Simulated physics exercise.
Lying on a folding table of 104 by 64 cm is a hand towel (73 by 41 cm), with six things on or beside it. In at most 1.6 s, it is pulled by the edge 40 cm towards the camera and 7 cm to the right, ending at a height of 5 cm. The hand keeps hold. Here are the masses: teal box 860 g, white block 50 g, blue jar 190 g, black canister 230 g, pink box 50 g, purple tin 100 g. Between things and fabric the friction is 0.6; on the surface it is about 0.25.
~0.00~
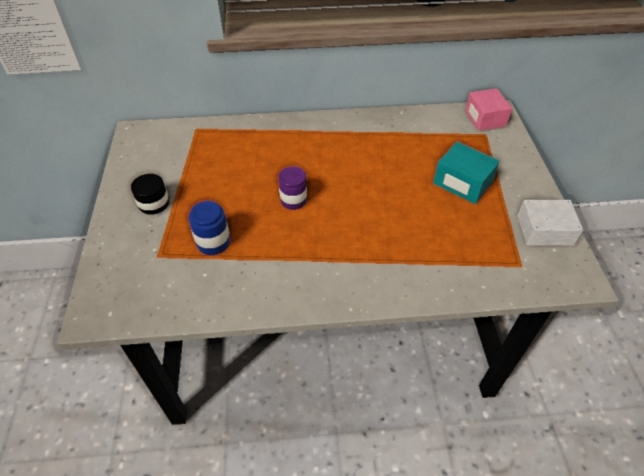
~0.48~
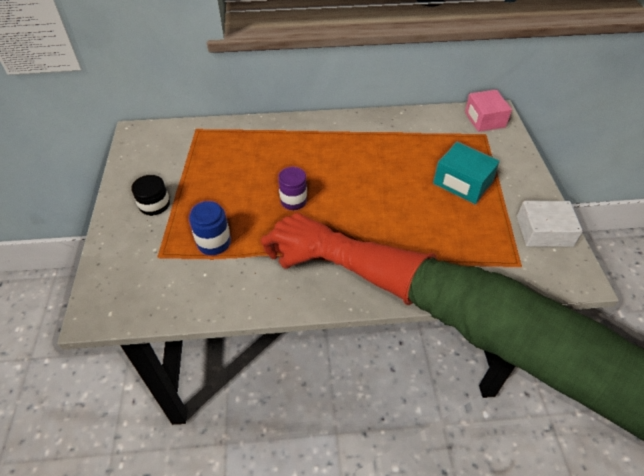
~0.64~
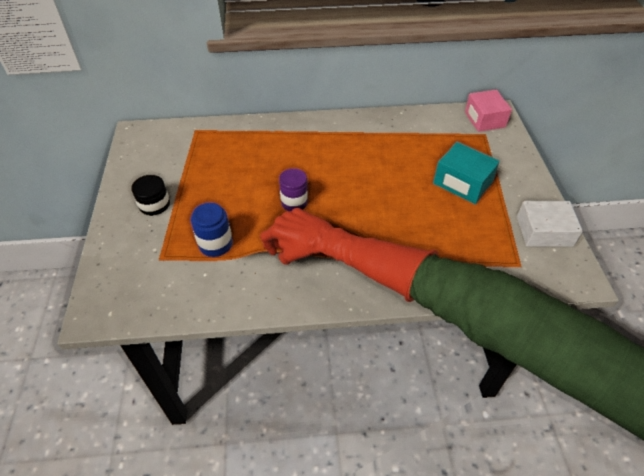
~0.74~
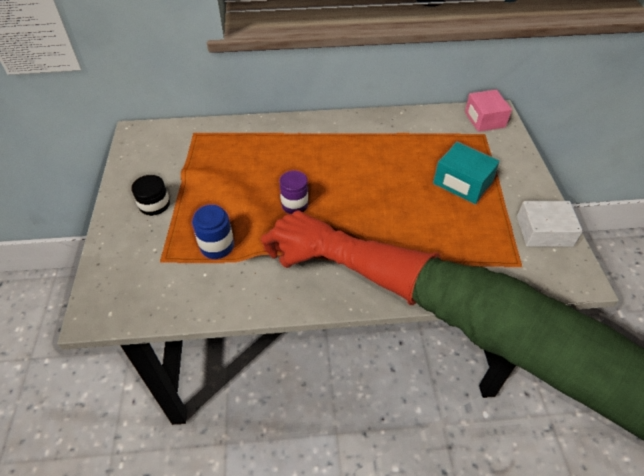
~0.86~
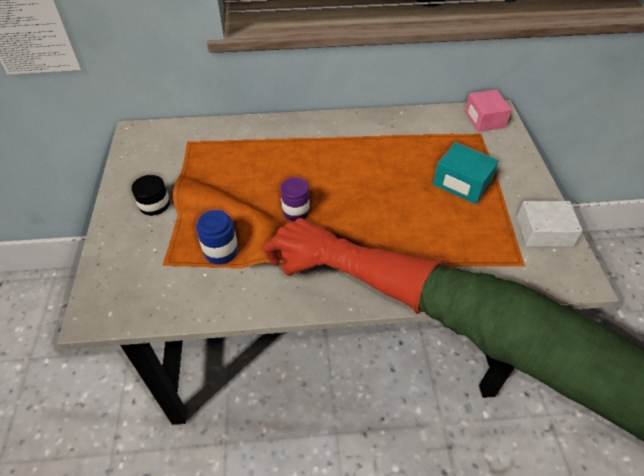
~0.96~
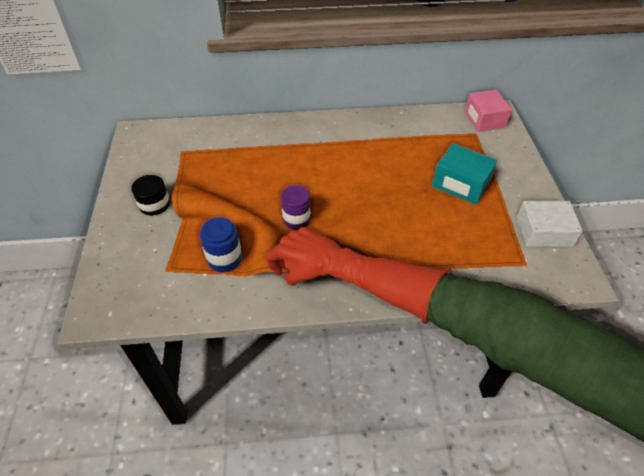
Red-gloved hand gripping the front edge of an orange cloth and pulling it slightly towards the camera, shifting blue and purple containers.
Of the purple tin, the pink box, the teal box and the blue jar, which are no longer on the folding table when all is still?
When all is still: The purple tin - no longer on it, the pink box - still there, the teal box - still there, the blue jar - no longer on it.
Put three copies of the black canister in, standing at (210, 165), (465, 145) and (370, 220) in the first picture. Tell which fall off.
In order: Comes off; holds on; comes off.
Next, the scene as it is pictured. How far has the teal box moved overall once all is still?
Teal box: Roughly 25 cm.
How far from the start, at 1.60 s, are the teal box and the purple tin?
The teal box is 10 cm out, the purple tin 30 cm.
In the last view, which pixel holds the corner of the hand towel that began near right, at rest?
In the final picture you'd find it somewhere near (535, 307).
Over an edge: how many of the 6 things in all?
Count recorded: 2.
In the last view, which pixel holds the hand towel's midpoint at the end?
Its centre lands at about (355, 329).
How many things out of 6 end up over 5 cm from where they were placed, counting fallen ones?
It adds up to 3.
At 1.3 s, 100 % of the hand towel is still over the top; purple tin 16 cm off its start, blue jar 16 cm off its start, teal box 5 cm off its start.
At 1.6 s, 80 % of the hand towel is still over the top; blue jar on its side, 31 cm off its start, purple tin 28 cm off its start, teal box 12 cm off its start.
At 1.9 s, 55 % of the hand towel is still over the top; blue jar over the edge, purple tin 38 cm off its start at (293, 357), teal box 19 cm off its start at (429, 215).
At 2.2 s, 40 % of the hand towel is still over the top; purple tin over the edge, blue jar over the edge, teal box 23 cm off its start.
At 3.8 s, 40 % of the hand towel is still over the top; purple tin over the edge, blue jar over the edge, teal box 23 cm off its start at (423, 230), pink box 0 cm off its start at (490, 101).
